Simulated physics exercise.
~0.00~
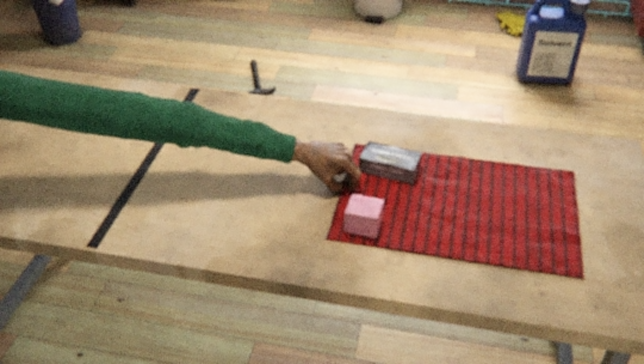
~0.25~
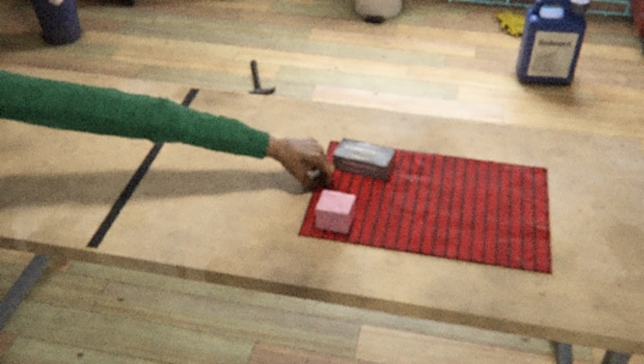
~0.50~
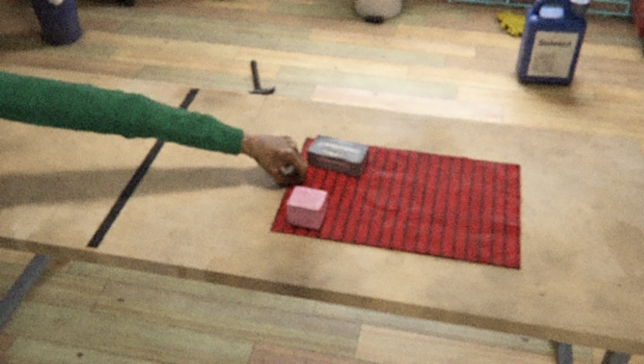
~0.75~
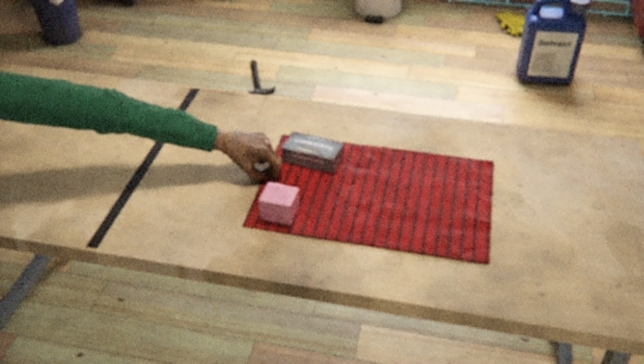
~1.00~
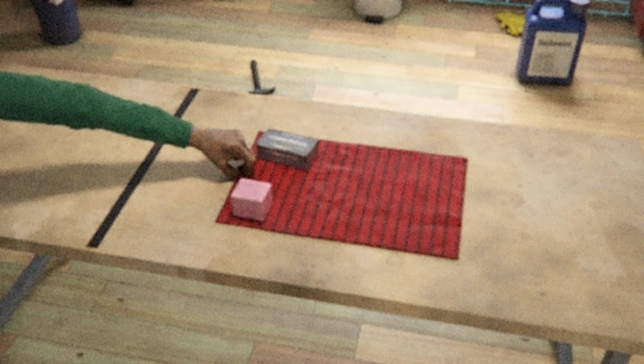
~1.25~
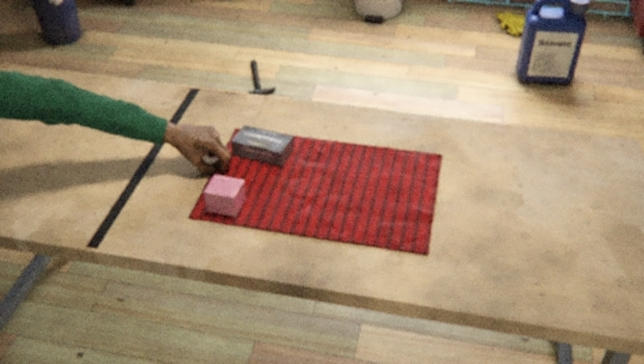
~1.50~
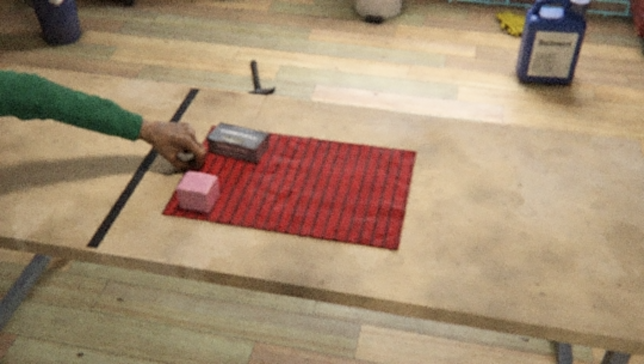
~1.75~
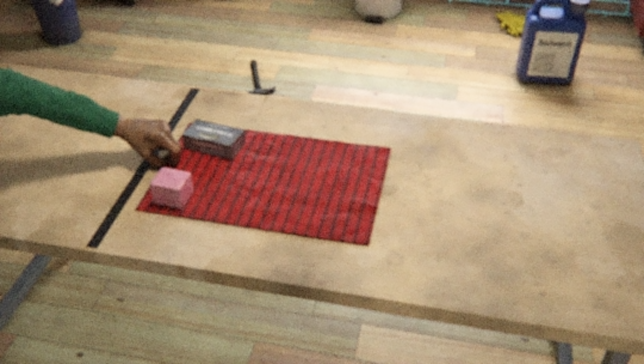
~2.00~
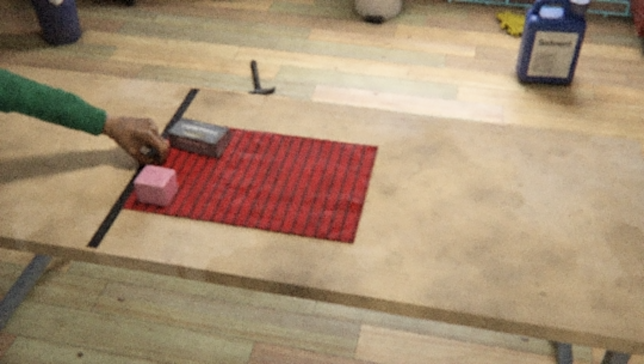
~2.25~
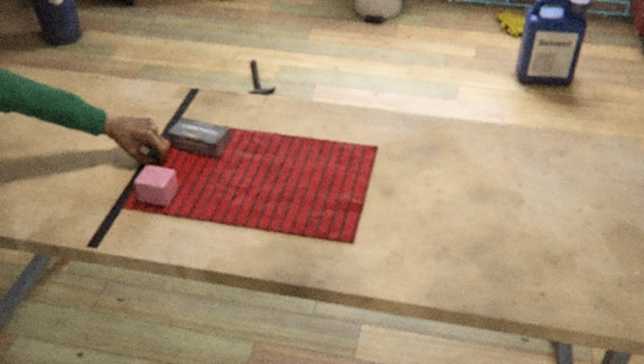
On a workbench, a hand in a green sleeve pulled a red cloth steadily left, carrying a pink block and a grey packet along, until its edge reached the black tape and it stopped with both still sitting on top.
